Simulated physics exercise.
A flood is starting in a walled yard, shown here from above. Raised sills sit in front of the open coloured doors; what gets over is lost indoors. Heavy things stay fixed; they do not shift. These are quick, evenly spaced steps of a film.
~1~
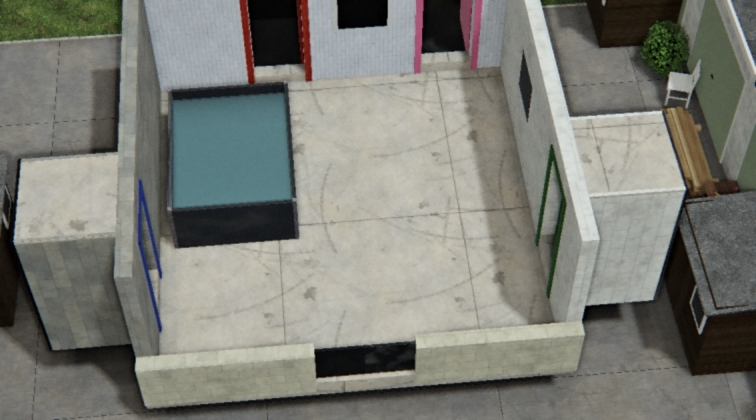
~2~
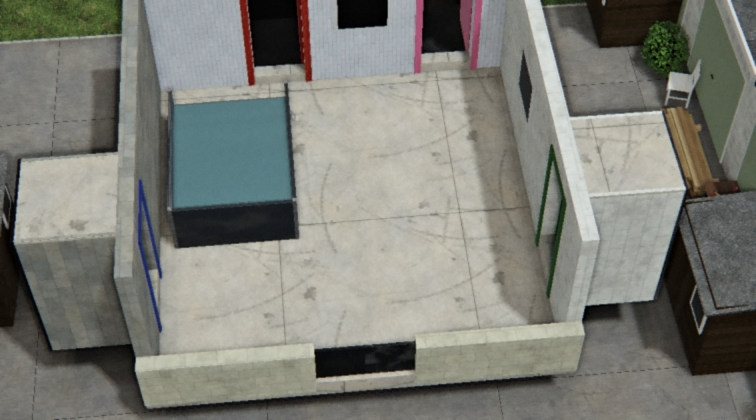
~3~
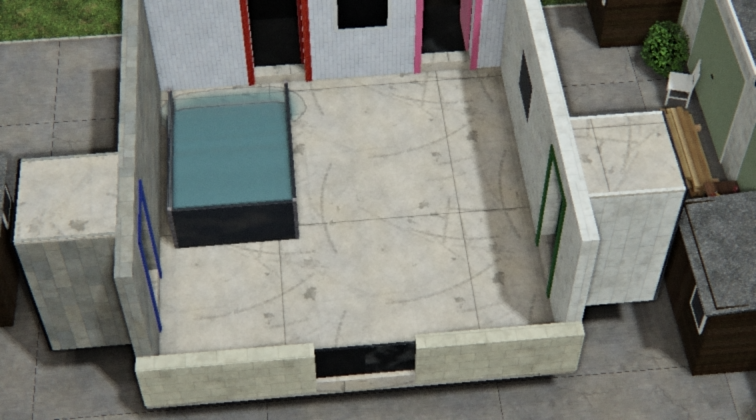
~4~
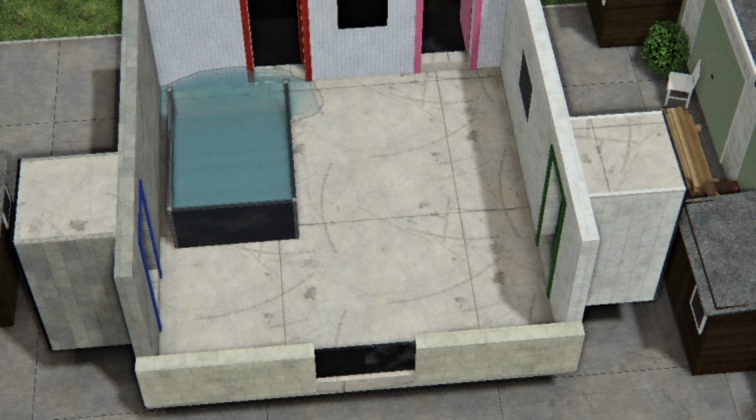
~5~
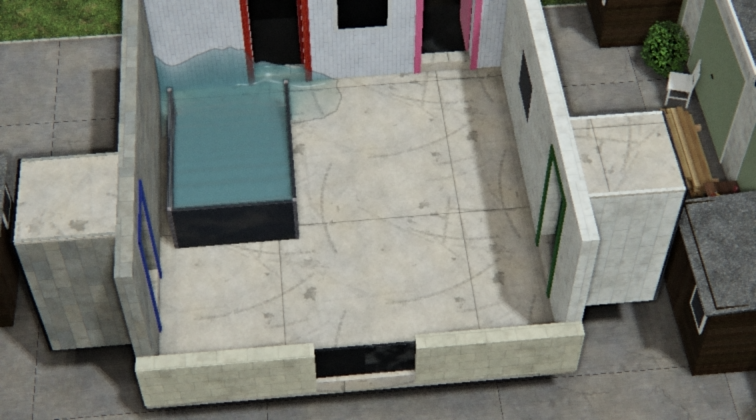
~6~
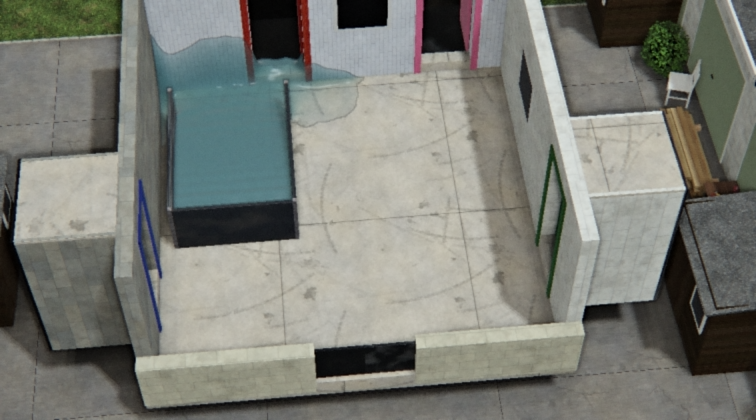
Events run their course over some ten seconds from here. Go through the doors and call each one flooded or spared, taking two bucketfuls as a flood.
Blue door: Spared, pink door: Spared, red door: Flooded, green door: Spared.
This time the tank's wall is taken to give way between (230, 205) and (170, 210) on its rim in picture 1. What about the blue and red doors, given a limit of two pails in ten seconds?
So here's how it goes: Blue door runs over, while red door stays within bounds.
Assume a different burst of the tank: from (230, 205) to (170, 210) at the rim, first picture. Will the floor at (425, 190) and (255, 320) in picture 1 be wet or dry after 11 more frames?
Log: Point 1 unreached; point 2 inundated.
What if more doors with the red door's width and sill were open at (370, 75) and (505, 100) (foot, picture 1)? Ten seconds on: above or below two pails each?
The first new door stays below the line, and the second crosses the line.
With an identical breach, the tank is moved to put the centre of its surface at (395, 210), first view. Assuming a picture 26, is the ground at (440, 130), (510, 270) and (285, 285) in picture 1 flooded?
In that order: Flooded, wet, free of water.
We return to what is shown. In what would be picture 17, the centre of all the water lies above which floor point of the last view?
About (251, 146).
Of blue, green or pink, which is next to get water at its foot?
Result: The one in pink is first.
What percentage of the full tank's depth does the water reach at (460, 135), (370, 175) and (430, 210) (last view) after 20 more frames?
Depths of roughly 6, 0 and 2 per cent.
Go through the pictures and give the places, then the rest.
The open tank at (230, 147) is whole and still, in the first picture.
The front is at a hidden place, out from the gap on the open tank's far side, in the second picture.
Water pours out on the open tank's far side and has run to (165, 110), in the third picture.
The front is at (307, 82), out from the gap on the open tank's far side, in the fourth picture.
The front is at (333, 80), out from the gap on the open tank's far side, in the fifth picture.
Water pours out on the open tank's far side and has run to (357, 79), in the sixth picture.
A moment on, water covers 20 % of the floor; the blue door not reached, the pink door wet at the sill, nothing in, the red door far over two buckets in, the green door not reached.
Next, water covers 35 % of the floor; the blue door wet at the sill, nothing in, the pink door wet at the sill, nothing in, the red door far over two buckets in, the green door not reached.
Then, water covers 60 % of the floor; the blue door wet at the sill, nothing in, the pink door wet at the sill, nothing in, the red door far over two buckets in, the green door wet at the sill, nothing in.
Later, water covers 80 % of the floor; the blue door wet at the sill, nothing in, the pink door wet at the sill, nothing in, the red door far over two buckets in, the green door wet at the sill, nothing in.
In the end, water covers 100 % of the floor; the blue door wet at the sill, nothing in, the pink door wet at the sill, nothing in, the red door far over two buckets in, the green door wet at the sill, nothing in.
